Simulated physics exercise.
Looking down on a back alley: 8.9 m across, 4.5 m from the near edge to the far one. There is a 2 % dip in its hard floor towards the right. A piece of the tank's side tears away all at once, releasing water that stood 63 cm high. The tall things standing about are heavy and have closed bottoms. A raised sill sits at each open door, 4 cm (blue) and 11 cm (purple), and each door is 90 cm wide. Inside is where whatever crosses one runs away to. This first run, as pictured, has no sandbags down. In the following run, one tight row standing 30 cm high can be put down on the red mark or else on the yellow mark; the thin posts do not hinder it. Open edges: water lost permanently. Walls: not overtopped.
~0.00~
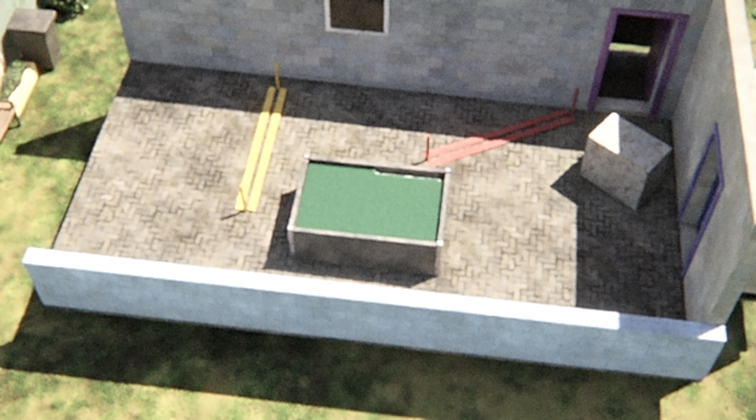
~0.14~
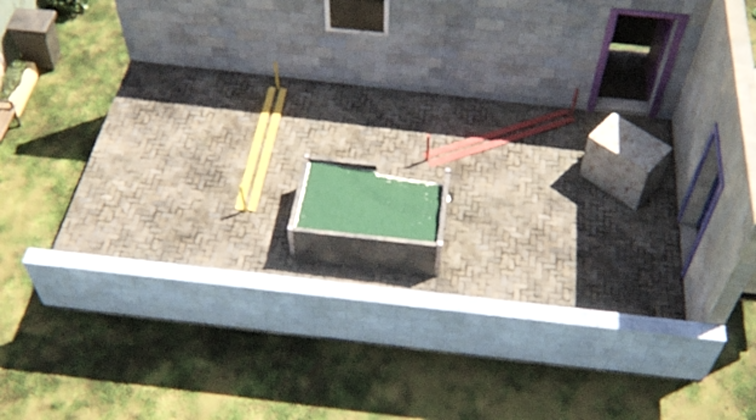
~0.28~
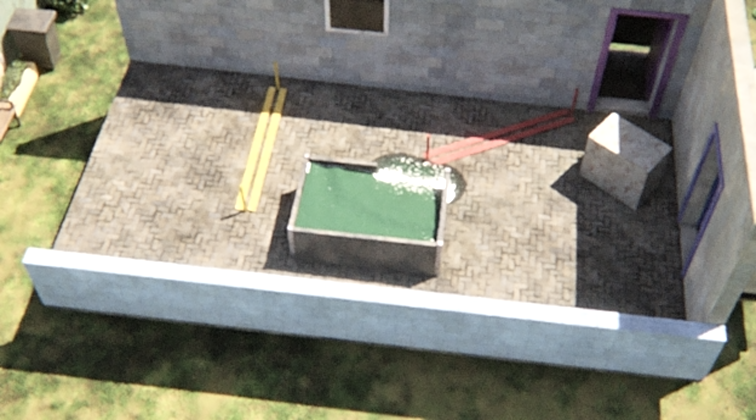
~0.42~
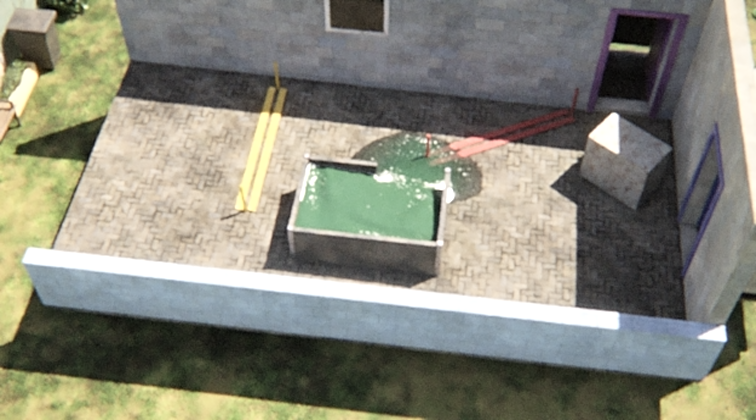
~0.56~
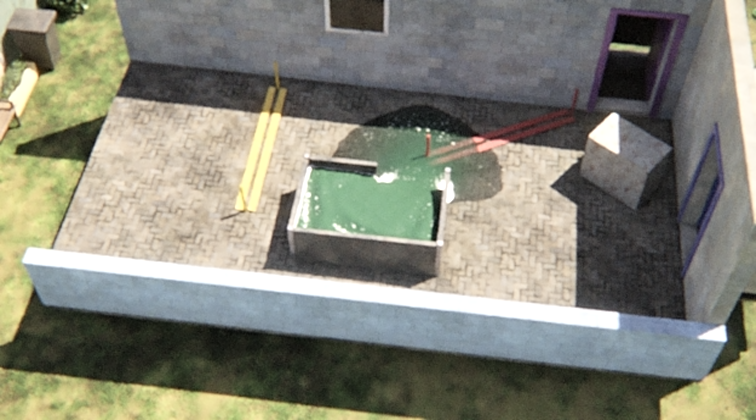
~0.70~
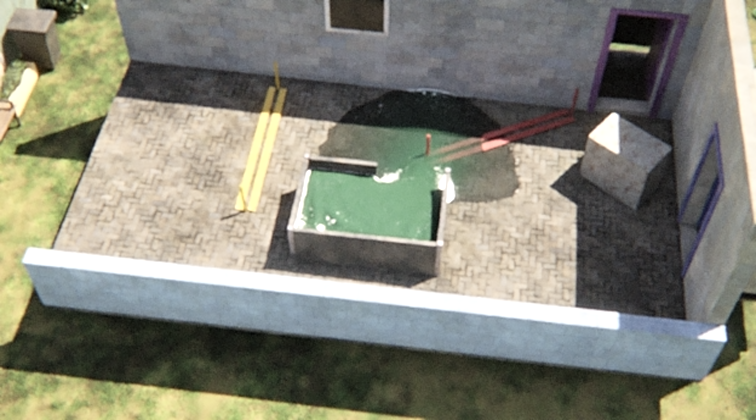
The clip opens on a paved yard seen from above, with an open tank of still green water between yellow strips and a red strip. Water bursts through the tank's far side near the right corner, foaming white, then fans across the paving and over part of the red strip as the tank's level drops.
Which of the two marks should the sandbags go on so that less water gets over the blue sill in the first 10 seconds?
They should go on the yellow mark.
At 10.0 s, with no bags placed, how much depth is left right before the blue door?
It comes to some 5.0 cm deep at that spot.
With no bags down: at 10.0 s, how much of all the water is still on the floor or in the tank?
Something like 86 percent.
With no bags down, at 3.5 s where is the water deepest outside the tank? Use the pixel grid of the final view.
Around (657, 123).
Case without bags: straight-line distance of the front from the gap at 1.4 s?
I'd say close to 3.2 m.
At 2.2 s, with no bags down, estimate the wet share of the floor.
Something near 25 per cent.
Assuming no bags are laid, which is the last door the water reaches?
The blue door, last of all.
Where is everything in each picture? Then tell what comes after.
The tank at (371, 203) is whole and still, 63 cm deep, in the first frame.
Water pours out on the tank's far side and has run 0.6 m, to a hidden place; typically 8 cm deep outside, 63 cm at the tank's back, in the second frame.
The front is at a hidden place, 0.9 m from the gap on the tank's far side; 1.0 m2 of floor is under water; 61 cm left at the back of the tank, in the third frame.
The front is at (404, 136), 1.3 m from the gap on the tank's far side; 1.9 m2 of floor is under water; 56 cm left at the back of the tank, in the fourth frame.
Water pours out on the tank's far side and has run 1.9 m, to (434, 112); typically 5 cm deep outside, 52 cm at the tank's back, in the fifth frame.
Water pours out on the tank's far side and has run 2.3 m, to (461, 99); typically 5 cm deep outside, 52 cm at the tank's back, in the sixth frame.
After 1.4 s water covers 20 % of the floor and is deepest (33 cm) near (439, 99) in the run without bags; in at the blue door, 0 L with no bags, 0 L with the row on red, 0 L on yellow.
After 2.2 s water covers 25 % of the floor and is deepest (26 cm) near (428, 98) in the run without bags; in at the blue door, 0 L with no bags, 0 L with the row on red, 0 L on yellow.
After 3.5 s water covers 45 % of the floor and is deepest (26 cm) near (657, 123) in the run without bags; in at the blue door, 0 L with no bags, 16 L with the row on red, 0 L on yellow.
After 6.0 s water covers 75 % of the floor and is deepest (20 cm) near (669, 132) in the run without bags; in at the blue door, 1 L with no bags, 29 L with the row on red, 1 L on yellow.
After 10.0 s water covers 85 % of the floor and is deepest (13 cm) near (671, 157) in the run without bags; in at the blue door, 3 L with no bags, 37 L with the row on red, 3 L on yellow.
